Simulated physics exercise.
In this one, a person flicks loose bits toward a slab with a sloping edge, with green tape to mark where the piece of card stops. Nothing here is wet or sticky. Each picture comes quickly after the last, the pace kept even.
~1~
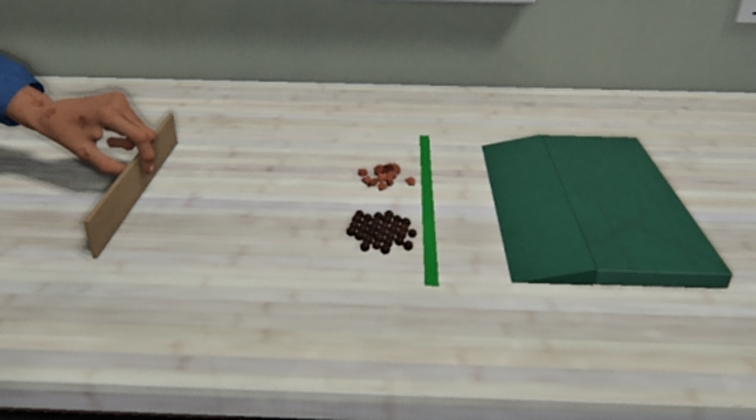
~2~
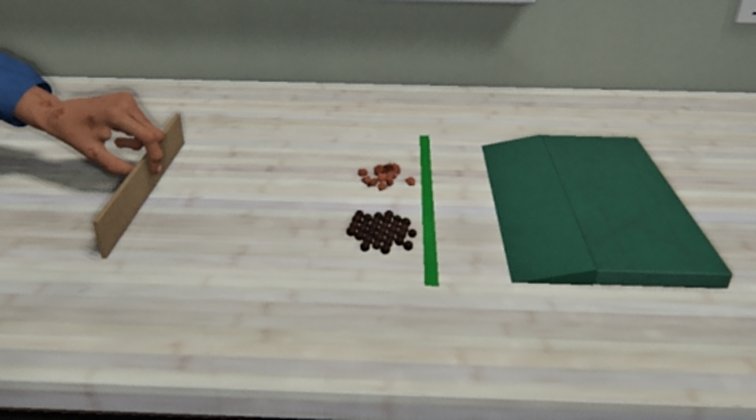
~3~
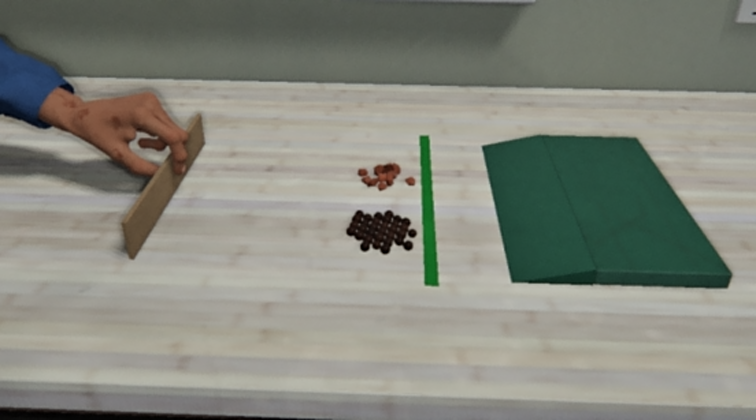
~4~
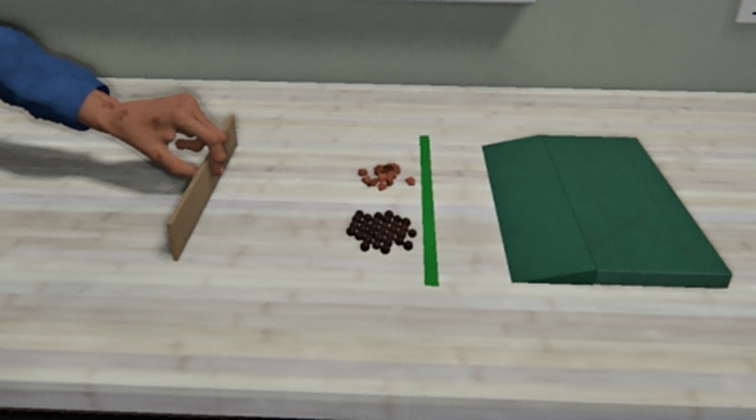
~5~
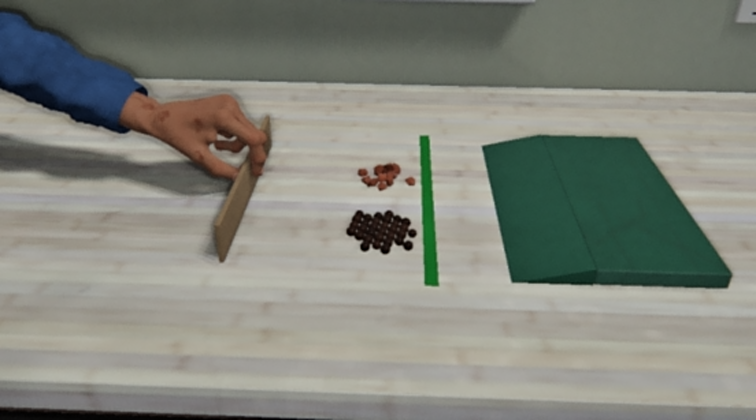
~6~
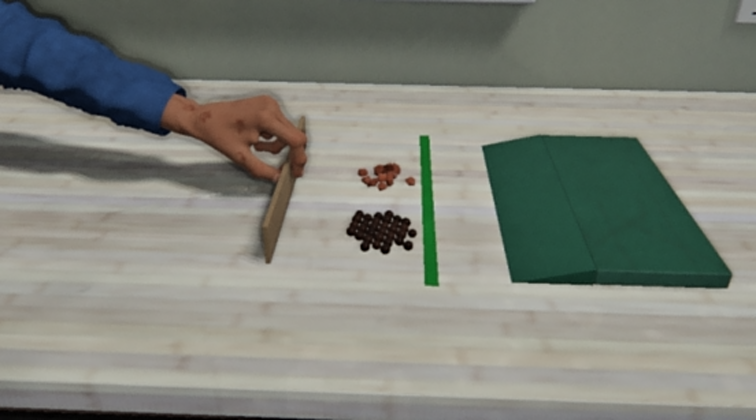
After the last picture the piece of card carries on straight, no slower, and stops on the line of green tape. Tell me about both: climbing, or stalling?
I'd expect the near lot to get at least partly up and the far lot to fall back short.
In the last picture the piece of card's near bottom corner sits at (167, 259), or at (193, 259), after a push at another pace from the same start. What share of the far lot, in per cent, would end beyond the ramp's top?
First 0 per cent, second 0 per cent.
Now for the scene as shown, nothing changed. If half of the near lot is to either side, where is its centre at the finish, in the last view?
Resting middle, last view: About (714, 184).
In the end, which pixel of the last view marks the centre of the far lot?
Probably somewhere close to (493, 177).
Then, 0.12 s past the last view, piece of card still moving, near (371, 165); near lot all short of the ramp; far lot all short of the ramp.
Then, 0.26 s past the last view, piece of card stopped at the green tape; near lot a stray few on the ramp, nearly all short of the ramp; far lot all short of the ramp.
Then, 0.54 s past the last view, piece of card stopped at the green tape; near lot about two thirds past the top, about a third on the ramp; far lot about half on the ramp, about half short of the ramp.
Finally, piece of card stopped at the green tape; near lot most past the top, a stray few on the ramp, about a quarter short of the ramp; far lot none past the top, about a third on the ramp, about two thirds short of the ramp.
